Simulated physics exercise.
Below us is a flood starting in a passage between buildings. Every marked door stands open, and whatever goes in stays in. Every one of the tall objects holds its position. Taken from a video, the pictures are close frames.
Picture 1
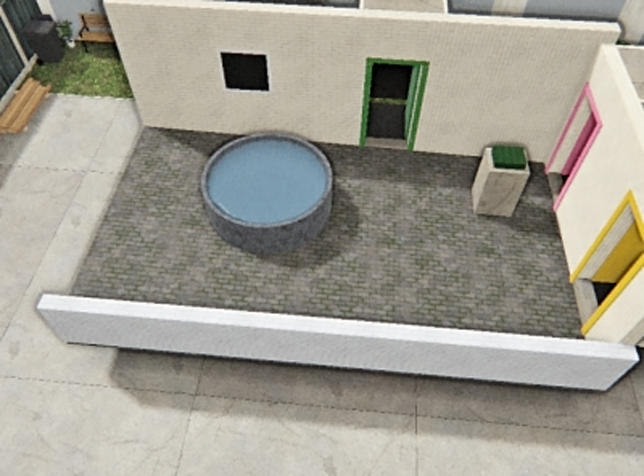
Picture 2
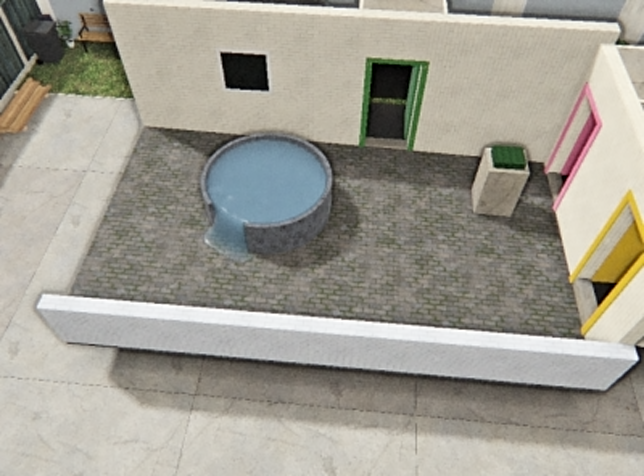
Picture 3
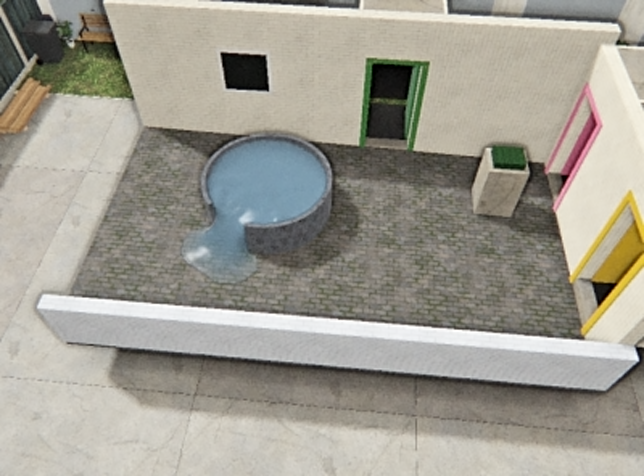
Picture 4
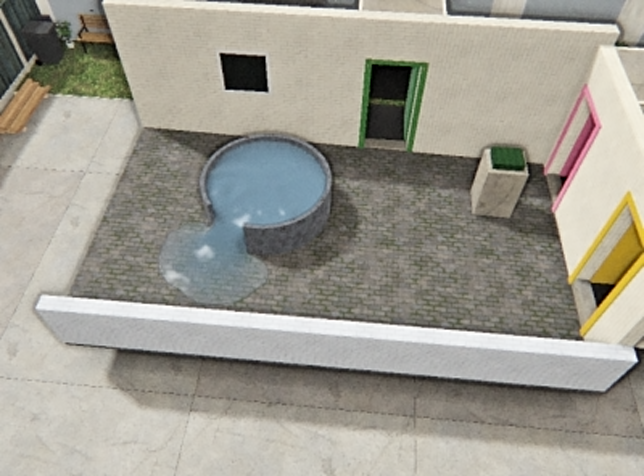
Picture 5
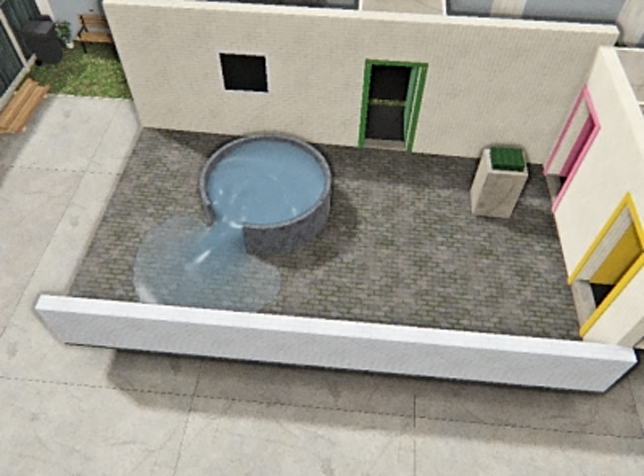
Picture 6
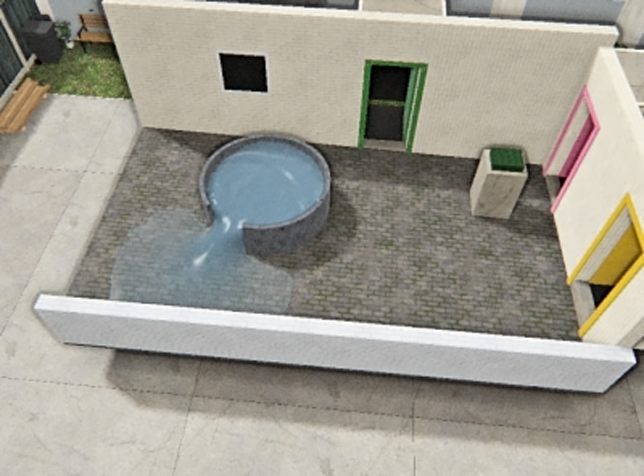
The clip shows a round stone tank of water in a paved, walled courtyard; water pours through a gap in its lower left side and spreads across the paving towards the low white wall, forming a widening pool.
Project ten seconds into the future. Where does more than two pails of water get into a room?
The yellow door lets in two pails or less; the green door lets in two pails or less; the pink door lets in two pails or less.
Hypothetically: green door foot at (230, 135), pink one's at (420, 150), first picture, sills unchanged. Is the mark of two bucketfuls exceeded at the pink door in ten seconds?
The pink one falls short.
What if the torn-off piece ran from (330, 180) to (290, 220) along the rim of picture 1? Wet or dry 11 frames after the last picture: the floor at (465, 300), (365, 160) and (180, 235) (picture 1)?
Submerged, bone-dry, bone-dry.
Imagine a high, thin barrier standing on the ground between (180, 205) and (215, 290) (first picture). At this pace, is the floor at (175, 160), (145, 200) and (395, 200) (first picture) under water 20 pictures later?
The first spot is swamped, the second untouched, the third untouched.
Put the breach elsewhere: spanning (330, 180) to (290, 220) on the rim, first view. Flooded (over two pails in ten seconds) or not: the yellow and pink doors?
Result - yellow one tops the mark, pink one tops the mark.
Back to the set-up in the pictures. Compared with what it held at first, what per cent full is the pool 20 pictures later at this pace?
I make it 50 per cent.
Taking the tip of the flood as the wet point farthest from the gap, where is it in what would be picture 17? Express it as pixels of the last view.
Estimated pixel: (409, 351).
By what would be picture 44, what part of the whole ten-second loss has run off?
Close to 80 out of every hundred.
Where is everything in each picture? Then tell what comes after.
Still water in the round tank at (267, 180), in the first frame.
The front is at (250, 255), out from the gap at (230, 233), in the second frame.
The front is at (217, 278), out from the gap at (230, 235), in the third frame.
Water pours out at (229, 236) and has run to (200, 299), in the fourth frame.
The front is at a hidden place, out from the gap at (229, 235), in the fifth frame.
The front is at a hidden place, out from the gap at (228, 235), in the sixth frame.
A moment on, water covers 20 % of the floor; the yellow door not reached, the green door not reached, the pink door not reached.
Next, water covers 25 % of the floor; the yellow door not reached, the green door not reached, the pink door not reached.
Then, water covers 40 % of the floor; the yellow door not reached, the green door not reached, the pink door not reached.
Later, water covers 55 % of the floor; the yellow door wet at the sill, nothing in, the green door not reached, the pink door wet at the sill, nothing in.
In the end, water covers 60 % of the floor; the yellow door wet at the sill, nothing in, the green door not reached, the pink door wet at the sill, nothing in.
